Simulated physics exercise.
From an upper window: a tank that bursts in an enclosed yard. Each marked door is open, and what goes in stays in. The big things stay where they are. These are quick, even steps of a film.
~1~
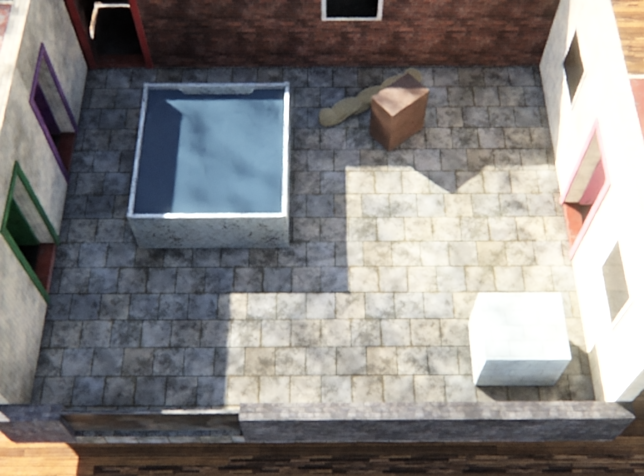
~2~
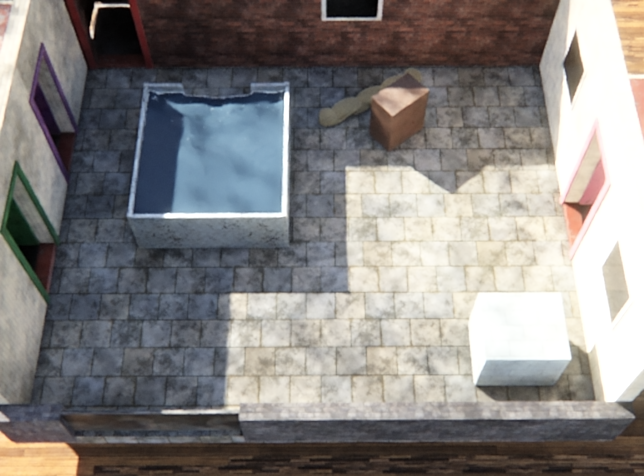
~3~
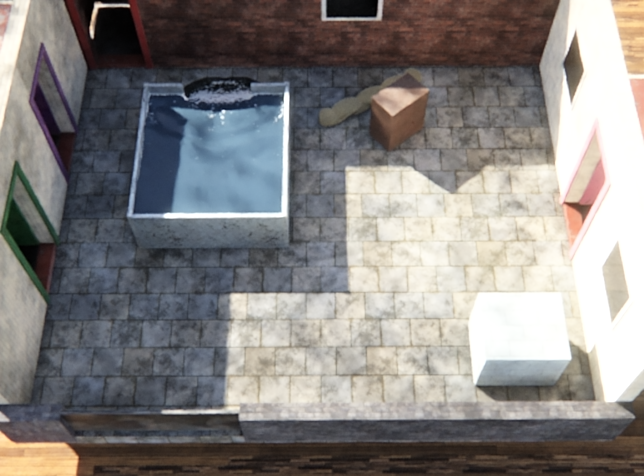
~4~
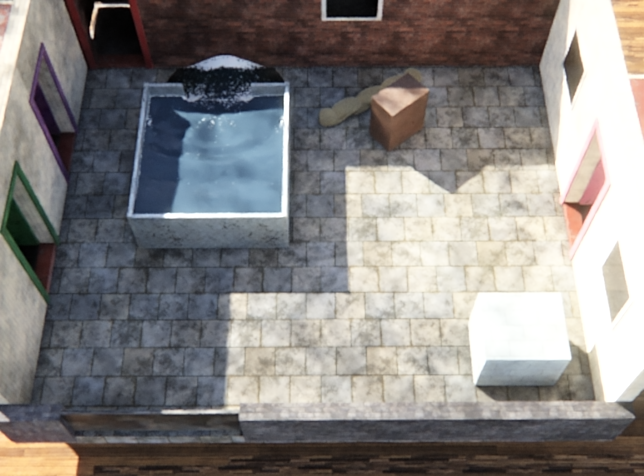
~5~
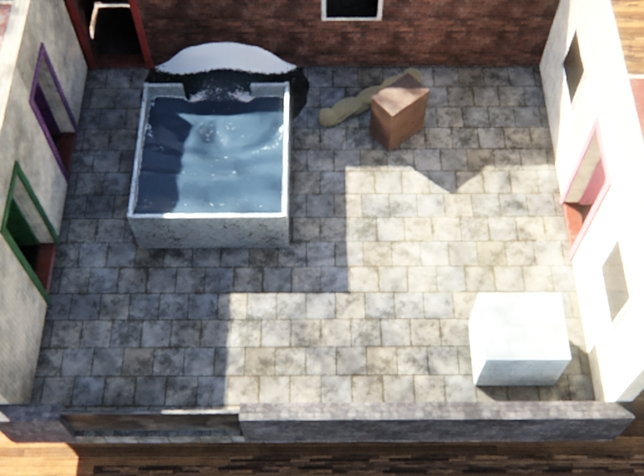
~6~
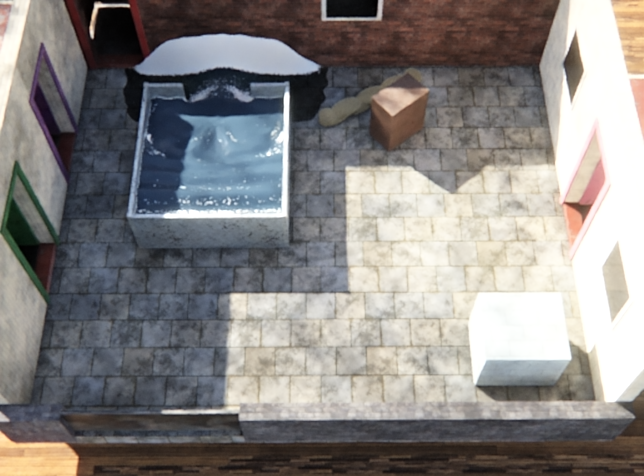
To begin with, a square tank of still blue water stands in a paved, walled yard, near a brown box and a white block. Water then breaks through a gap in the tank's far side and pours out, its surface rippling, and spreads over the paving behind in a widening, pale-topped arc.
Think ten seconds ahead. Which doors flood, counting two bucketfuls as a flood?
In the end: The pink door stays under that; the red door takes more than that; the purple door takes more than that; the green door stays under that.
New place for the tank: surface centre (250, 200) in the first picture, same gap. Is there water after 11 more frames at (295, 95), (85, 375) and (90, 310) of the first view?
One after the other: Wet, no water, dry.
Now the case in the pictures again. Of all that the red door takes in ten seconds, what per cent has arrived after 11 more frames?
Roughly 10 per cent.
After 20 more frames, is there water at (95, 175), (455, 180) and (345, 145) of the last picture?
As listed: Wet, free of water, covered.
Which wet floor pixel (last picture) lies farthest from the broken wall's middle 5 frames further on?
Close to (448, 68).
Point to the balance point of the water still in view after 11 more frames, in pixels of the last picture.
Near (229, 146).
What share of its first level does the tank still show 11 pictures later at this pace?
I make it 60 per cent.
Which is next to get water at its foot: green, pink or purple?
First comes the purple door.
A moment on, water covers 15 % of the floor; the pink door not reached, the red door under two buckets in, the purple door not reached, the green door not reached.
Next, water covers 30 % of the floor; the pink door not reached, the red door over two buckets in, the purple door under two buckets in, the green door not reached.
Then, water covers 55 % of the floor; the pink door wet at the sill, nothing in, the red door far over two buckets in, the purple door over two buckets in, the green door wet at the sill, nothing in.
Later, water covers 90 % of the floor; the pink door wet at the sill, nothing in, the red door far over two buckets in, the purple door over two buckets in, the green door wet at the sill, nothing in.
In the end, water covers 95 % of the floor; the pink door wet at the sill, nothing in, the red door far over two buckets in, the purple door over two buckets in, the green door wet at the sill, nothing in.
